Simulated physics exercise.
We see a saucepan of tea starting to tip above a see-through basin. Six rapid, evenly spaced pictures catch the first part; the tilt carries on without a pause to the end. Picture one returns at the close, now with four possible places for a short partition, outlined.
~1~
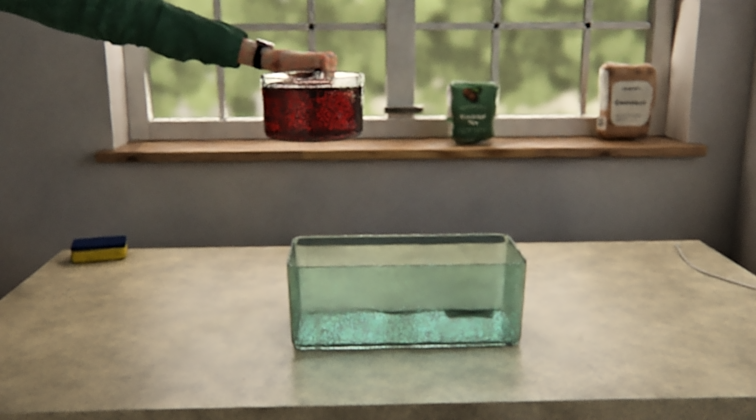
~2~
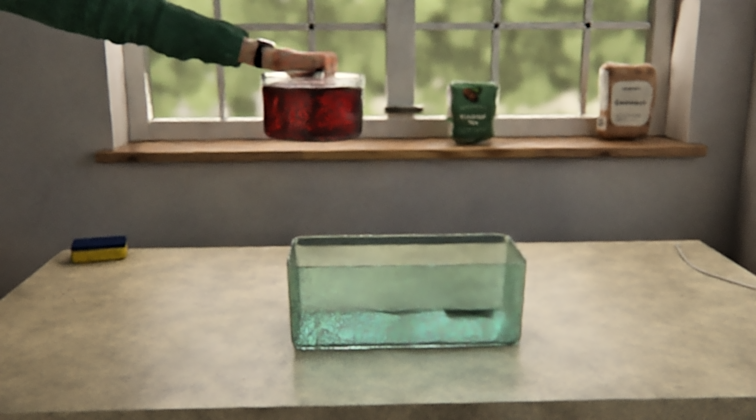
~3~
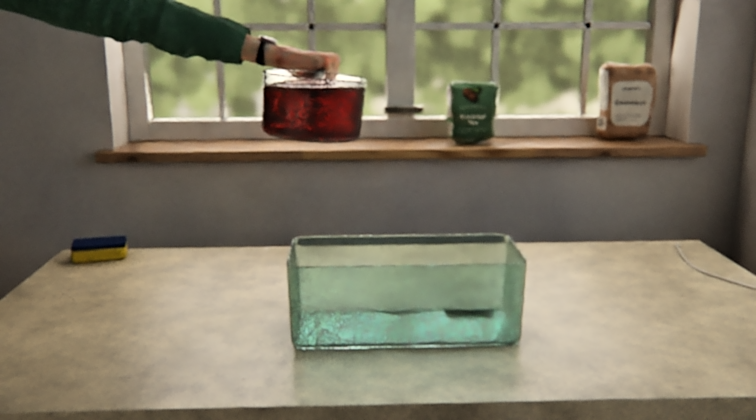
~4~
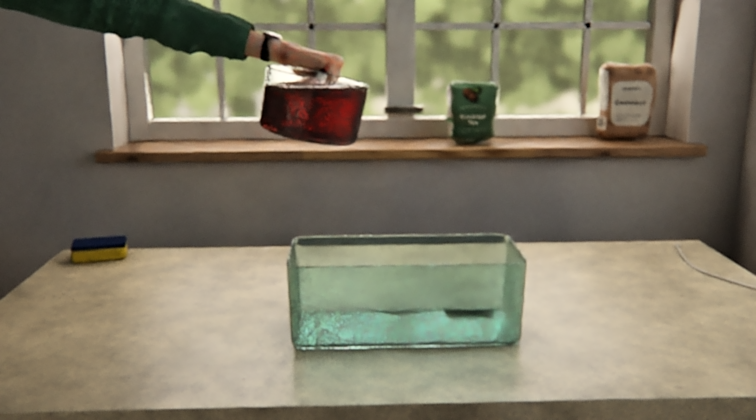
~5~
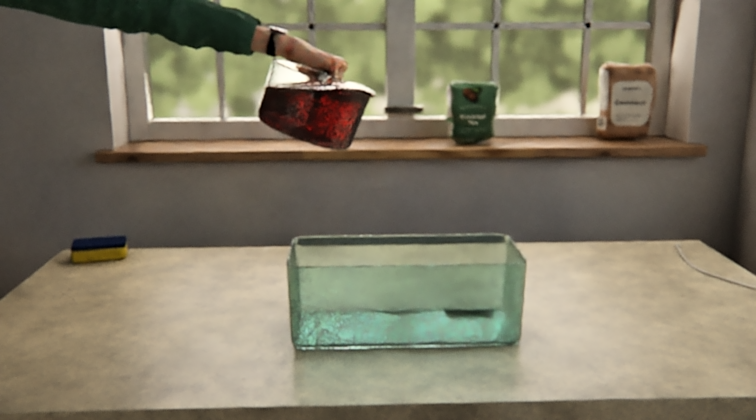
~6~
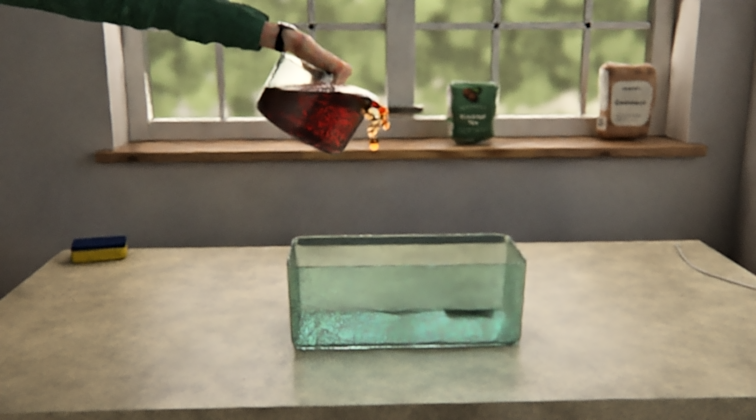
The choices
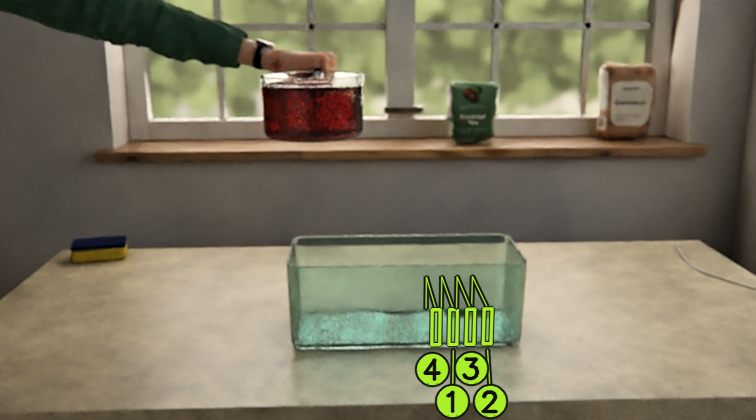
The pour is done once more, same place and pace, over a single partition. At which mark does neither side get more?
Use position 4.
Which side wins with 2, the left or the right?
The left one.
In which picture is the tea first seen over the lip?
In picture 5.
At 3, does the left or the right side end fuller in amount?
The left one.
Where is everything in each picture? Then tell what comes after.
In the first picture, upright, lip at (362, 74); basin from (292, 347) to (521, 343); nothing has left yet.
In the second picture, upright, lip at (362, 75); nothing has left yet.
In the third picture, tipped about 5°, lip at (364, 79); nothing has left yet.
In the fourth picture, tipped about 12°, lip at (367, 85); nothing has left yet.
In the fifth picture, tipped about 21°, lip at (369, 93); tea is over the lip, down to (369, 93).
In the sixth picture, tipped about 31°, lip at (370, 104); tea is over the lip, down to (373, 146).
In lime, 1 at (453, 350); 2 at (487, 349); 3 at (470, 349); 4 at (436, 350).
With 1, about 79 % ends left of the wall and 19 % right of it.
With 2, about 94 % ends left of the wall and 5 % right of it.
With 3, about 96 % ends left of the wall and 3 % right of it.
With 4, about 49 % ends left of the wall and 49 % right of it.
